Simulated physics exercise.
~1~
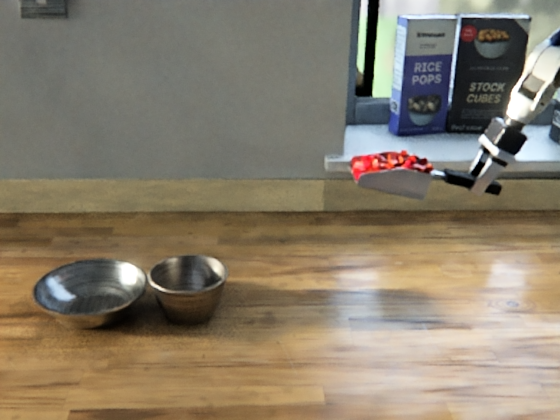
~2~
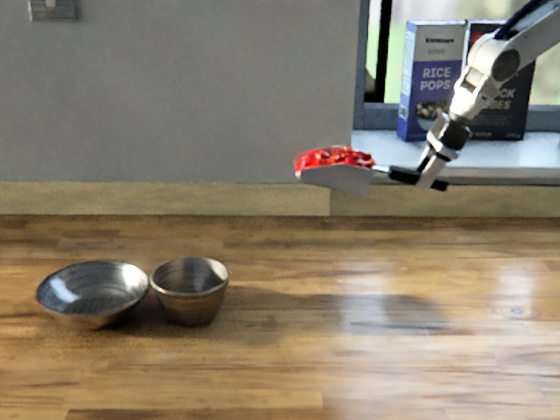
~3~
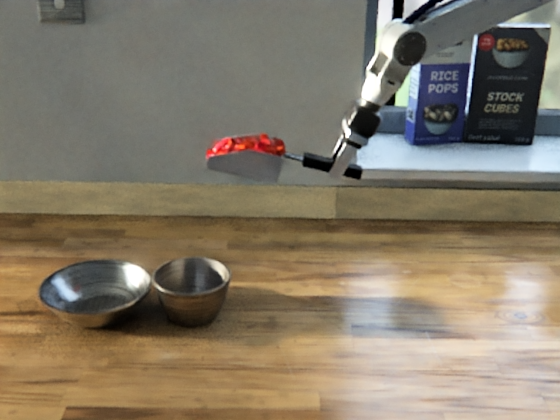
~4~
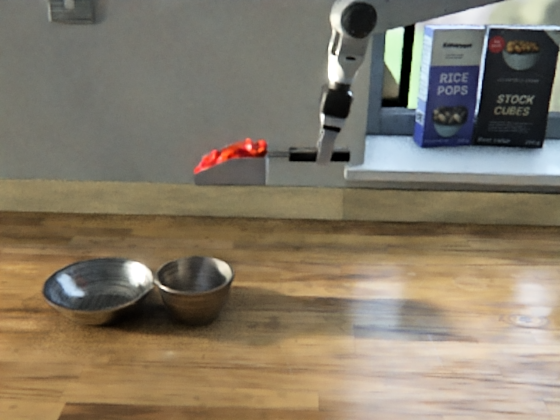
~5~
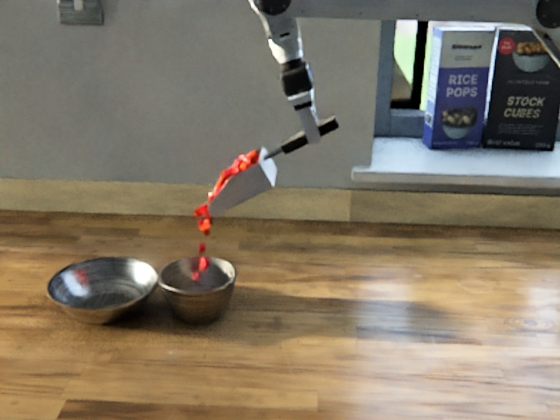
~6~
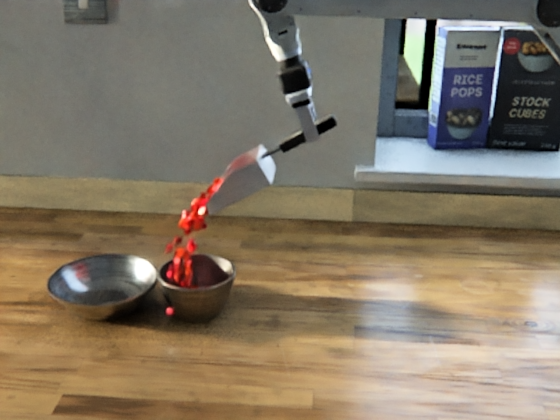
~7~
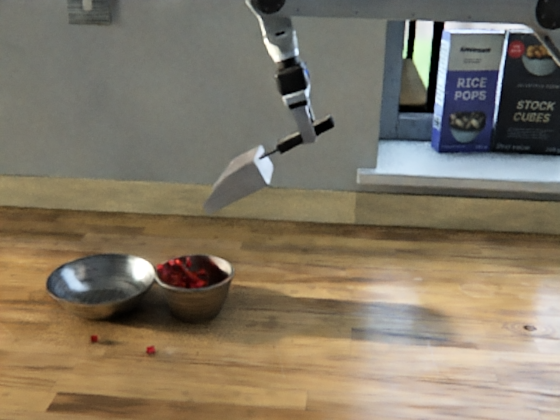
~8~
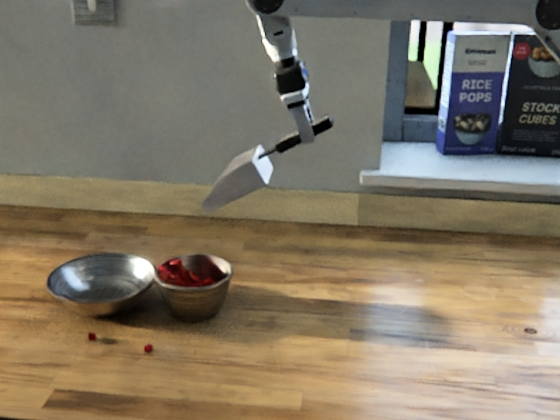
The video shows a robot arm carrying a scoop of small red pieces leftward over a wooden counter, then tilting it to pour them into the right of two metal bowls. The scoop ends up empty above the filled bowl, with two stray pieces lying on the counter.
